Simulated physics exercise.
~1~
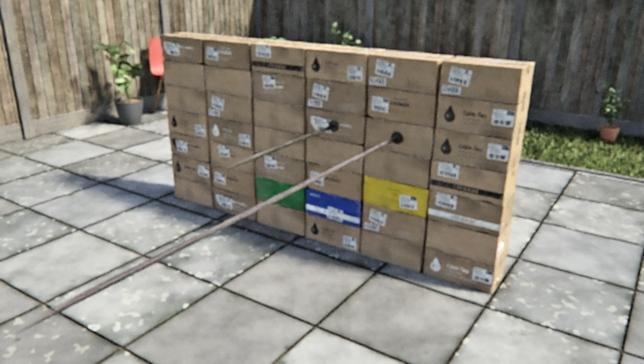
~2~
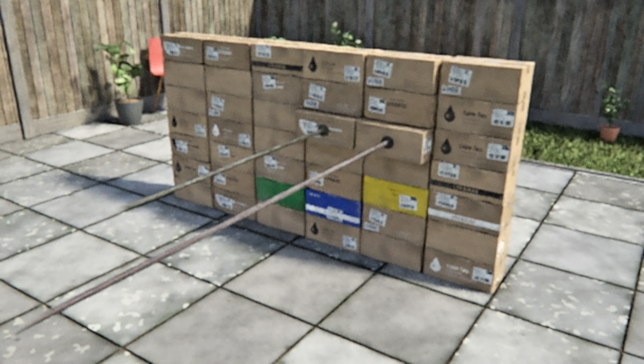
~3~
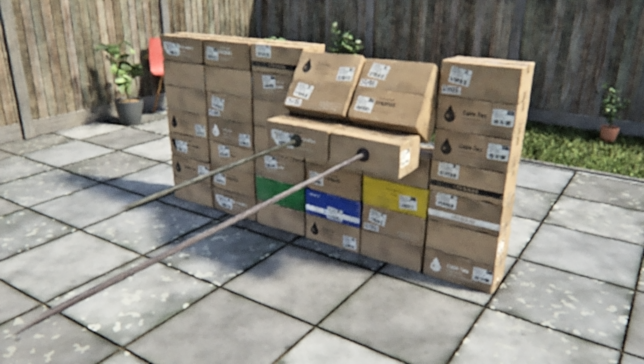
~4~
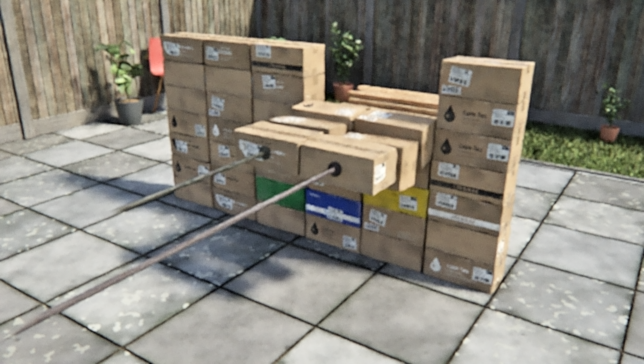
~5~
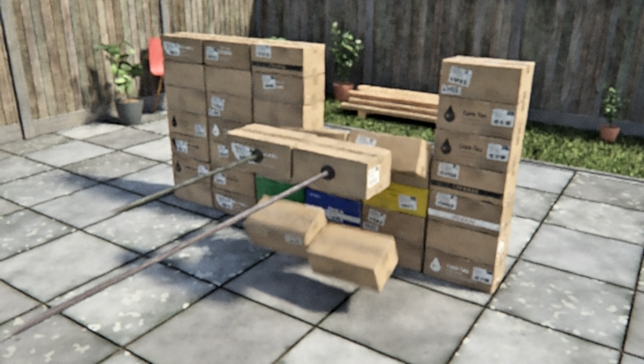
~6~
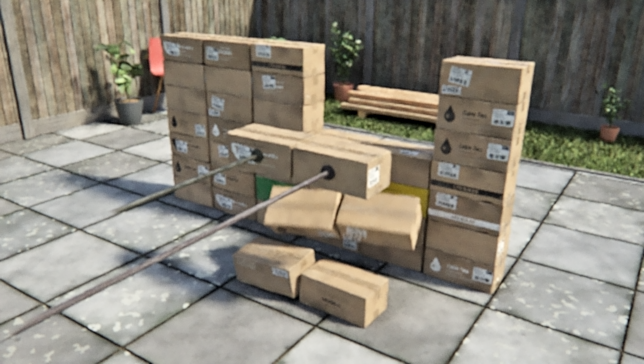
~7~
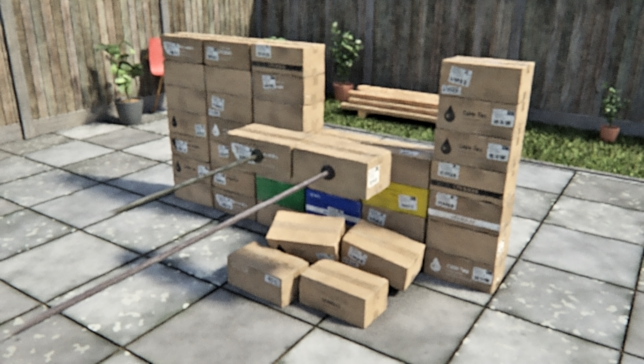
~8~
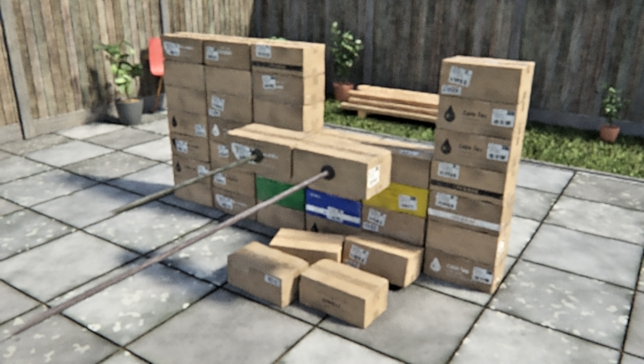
On a paved yard beside a wooden fence, two rods pull a pair of neighbouring cardboard boxes out of a stacked wall, and the boxes above tip forward and tumble down. Four lie on the paving, while the green, blue and yellow boxes stay in place.
